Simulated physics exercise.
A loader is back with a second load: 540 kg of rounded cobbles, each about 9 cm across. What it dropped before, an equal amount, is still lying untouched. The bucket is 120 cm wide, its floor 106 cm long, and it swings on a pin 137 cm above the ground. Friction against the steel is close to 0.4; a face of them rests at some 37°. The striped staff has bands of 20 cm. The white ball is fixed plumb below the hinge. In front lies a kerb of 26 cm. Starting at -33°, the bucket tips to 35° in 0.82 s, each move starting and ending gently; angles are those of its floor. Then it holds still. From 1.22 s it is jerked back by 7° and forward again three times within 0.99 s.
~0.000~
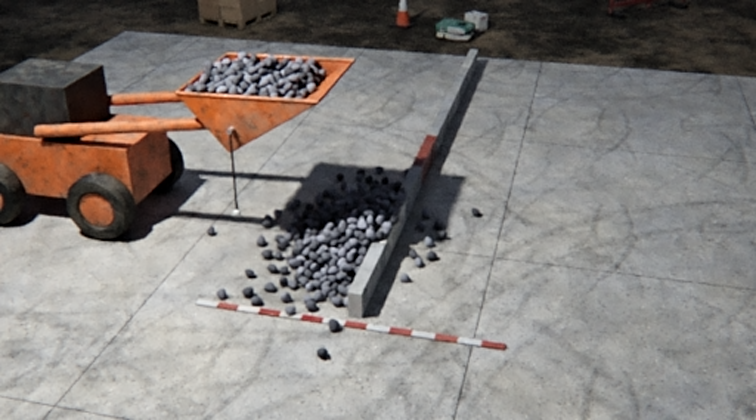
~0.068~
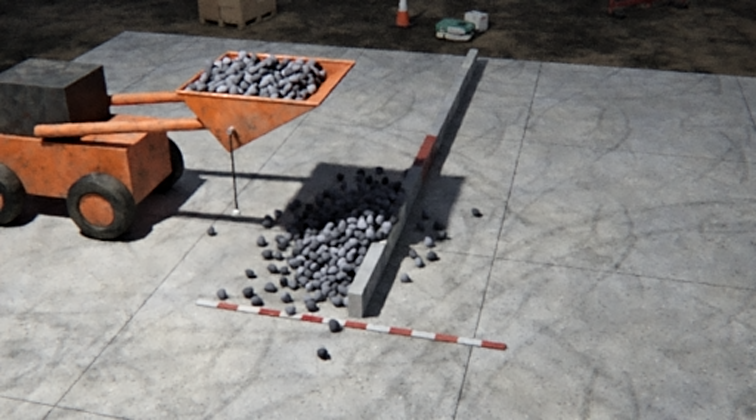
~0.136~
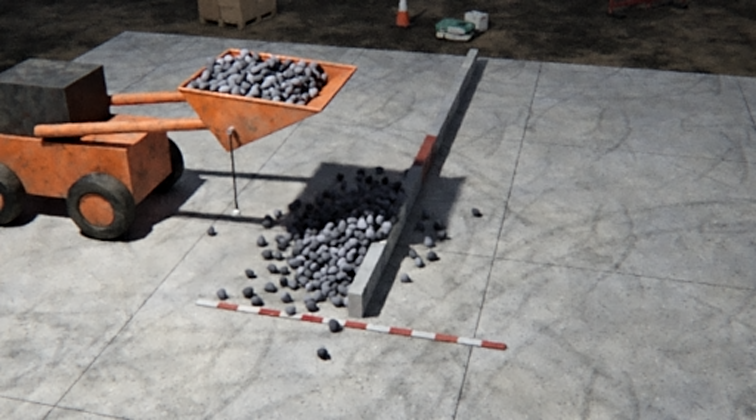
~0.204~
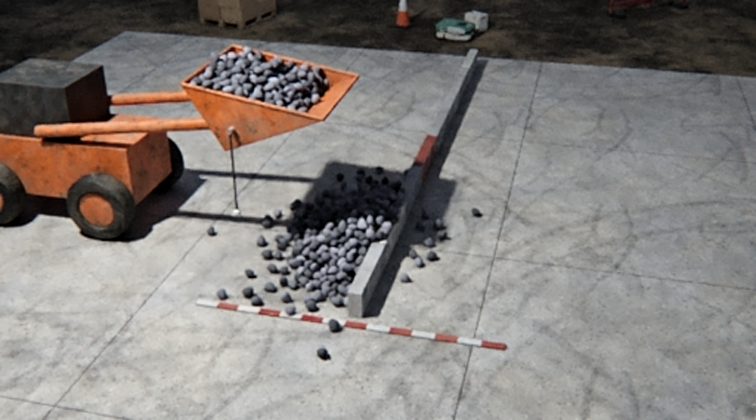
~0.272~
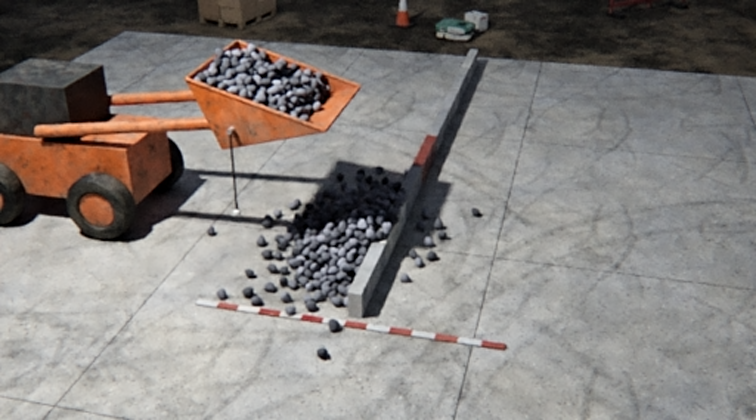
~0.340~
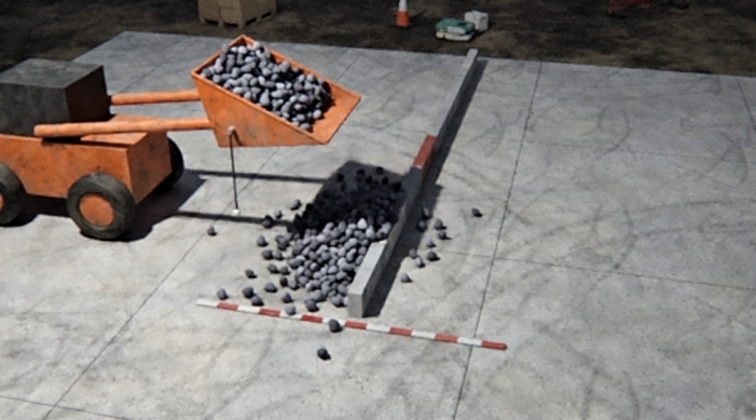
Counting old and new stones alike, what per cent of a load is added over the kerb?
Some 39 per cent is added.
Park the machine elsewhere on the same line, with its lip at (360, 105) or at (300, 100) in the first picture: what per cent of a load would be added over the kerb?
About 85 and 15 per cent.
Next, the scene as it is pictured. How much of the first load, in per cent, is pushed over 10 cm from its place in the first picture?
Roughly 15 per cent of them.
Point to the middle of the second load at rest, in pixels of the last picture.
Their middle is at about (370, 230).
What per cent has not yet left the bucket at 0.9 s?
Roughly 85 per cent is still inside.
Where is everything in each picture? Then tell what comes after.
The first picture shows lip at (318, 102), floor tilted -33°, highest stones at (260, 65). The earlier load is highest near (370, 217), 34 cm above ground level, 98 % on this side of the kerb, 2 % over the kerb.
The second picture shows lip at (319, 104), floor tilted -32°, highest stones at (250, 65); the stones move at 0.2 m/s on average.
The third picture shows lip at (322, 110), floor tilted -28°, highest stones at (243, 64); the stones move at 0.3 m/s on average.
In the fourth picture, the bucket is at -22°, its lip at (324, 120); the top of the load is at (239, 61); the stones move at 0.4 m/s on average.
The fifth picture shows lip at (326, 131), floor tilted -15°, highest stones at (235, 57); the stones move at 0.6 m/s on average.
The sixth picture shows lip at (327, 144), floor tilted -8°, highest stones at (239, 54); the stones move at 0.6 m/s on average.
After 0.6 s the floor is at 25°; in per cent of one load, 100 in the bucket, 98 on this side of the kerb, 2 over the kerb; the foremost stones are at (433, 245).
After 0.9 s the floor is at 35°; in per cent of one load, 85 in the bucket, 112 on this side of the kerb, 2 over the kerb; the foremost stones are at (433, 245).
After 2.7 s the floor is at 35°; in per cent of one load, 0 in the bucket, 159 on this side of the kerb, 41 over the kerb; the foremost stones are at (573, 270).
After 5.4 s the floor is at 35°; in per cent of one load, 0 in the bucket, 159 on this side of the kerb, 41 over the kerb; the foremost stones are at (583, 272). Net gain over the kerb, 39.
